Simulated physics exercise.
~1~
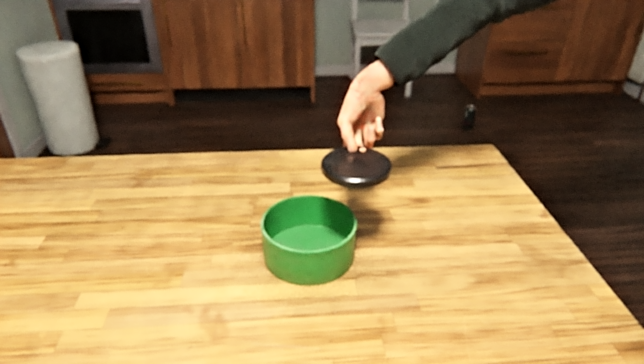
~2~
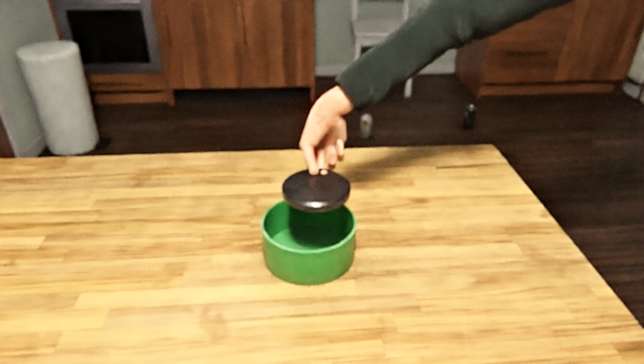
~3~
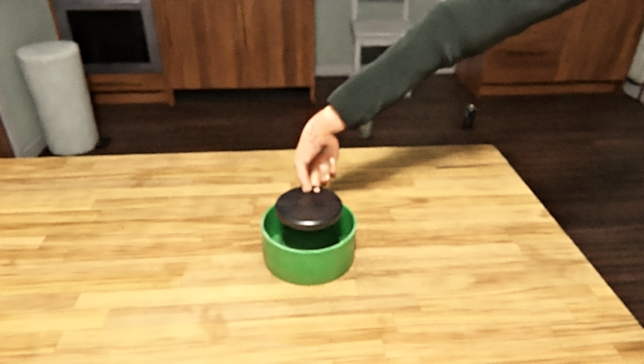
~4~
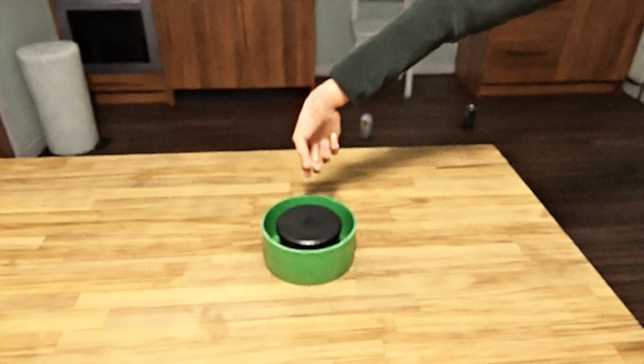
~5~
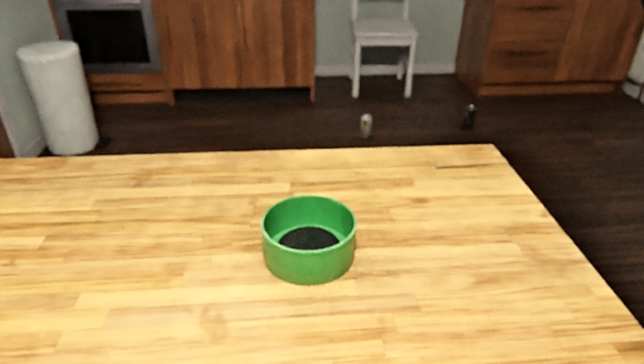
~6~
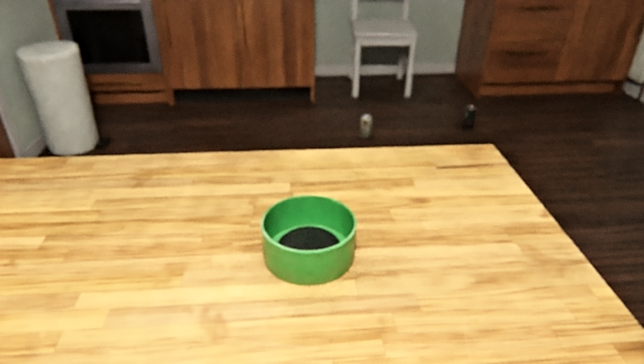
In the video, a hand holds a black disc above an open green container on a wooden table, moves it left and lowers it over the opening, then lets go and withdraws. The disc drops inside and rests at the bottom, leaving the container uncovered.
